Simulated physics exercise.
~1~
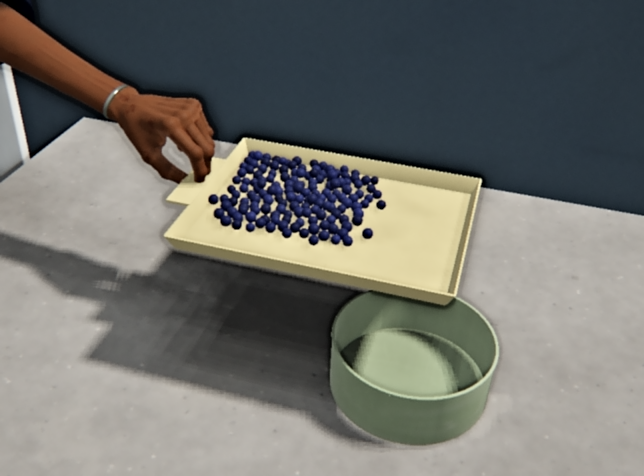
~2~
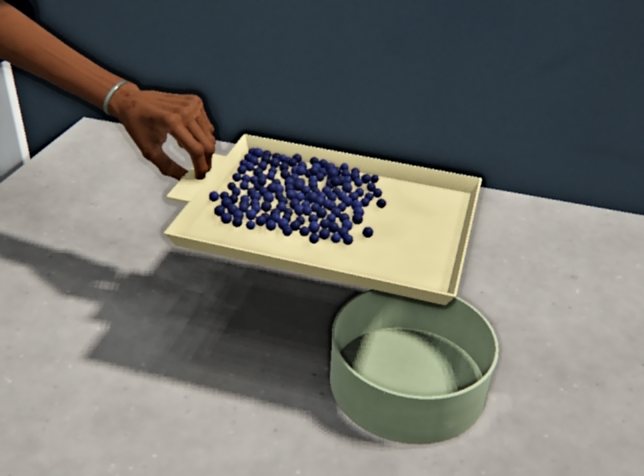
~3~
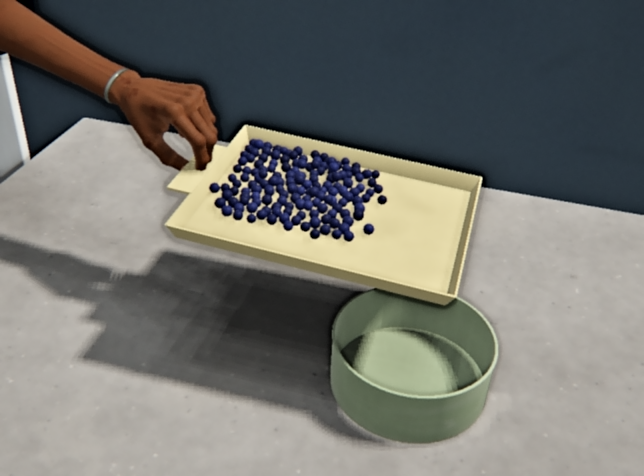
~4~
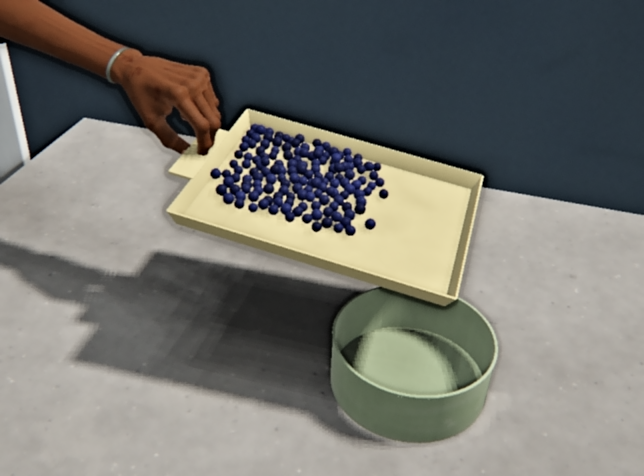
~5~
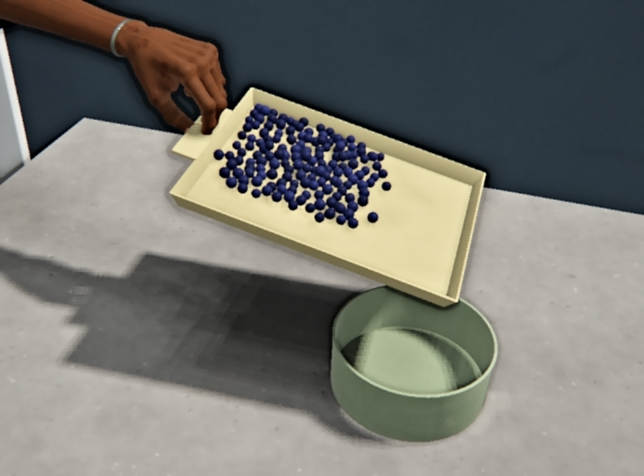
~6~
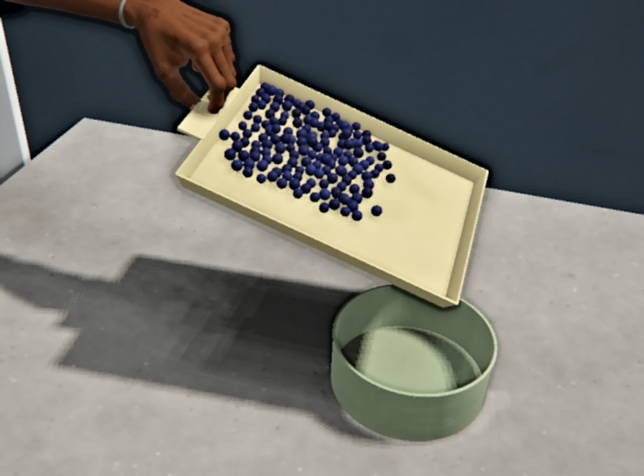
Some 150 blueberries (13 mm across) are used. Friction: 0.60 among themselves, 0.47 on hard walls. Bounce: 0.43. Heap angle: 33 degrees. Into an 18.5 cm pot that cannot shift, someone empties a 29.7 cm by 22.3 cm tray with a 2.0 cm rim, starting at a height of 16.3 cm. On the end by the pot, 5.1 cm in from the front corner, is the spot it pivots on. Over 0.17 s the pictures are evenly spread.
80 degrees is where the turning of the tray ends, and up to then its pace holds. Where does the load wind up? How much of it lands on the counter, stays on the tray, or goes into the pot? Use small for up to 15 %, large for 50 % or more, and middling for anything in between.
Counter - large, left on the tray - small, pot - small.
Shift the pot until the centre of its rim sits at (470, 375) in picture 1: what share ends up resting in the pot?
Roughly 65 percent would end up there.
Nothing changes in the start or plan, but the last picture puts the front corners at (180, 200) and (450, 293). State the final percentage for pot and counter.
Split: Pot = 30, counter = 70.
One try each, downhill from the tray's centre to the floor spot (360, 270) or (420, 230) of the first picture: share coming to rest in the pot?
Near 25 and 0 percent, in that order.
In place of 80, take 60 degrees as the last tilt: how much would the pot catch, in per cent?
5 percent.
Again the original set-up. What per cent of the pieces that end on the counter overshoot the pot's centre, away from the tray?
Share past the middle: Roughly 100 percent.
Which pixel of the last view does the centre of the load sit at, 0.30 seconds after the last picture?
At about (450, 166).
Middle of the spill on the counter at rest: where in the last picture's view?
Middle of the spill at rest: Roughly (582, 461).
Then, 0.18 s after the last picture, tilt 51 degrees; the tray holds 100 %, the pot 0 %.
Then, 0.30 s after the last picture, tilt 72 degrees; the tray holds 100 %, the pot 0 %.
Then, 0.56 s after the last picture, tilt 80 degrees; the tray holds 0 %, the pot 5 %.
In the end, counter 95 %, tray 0 %, pot 5 %.
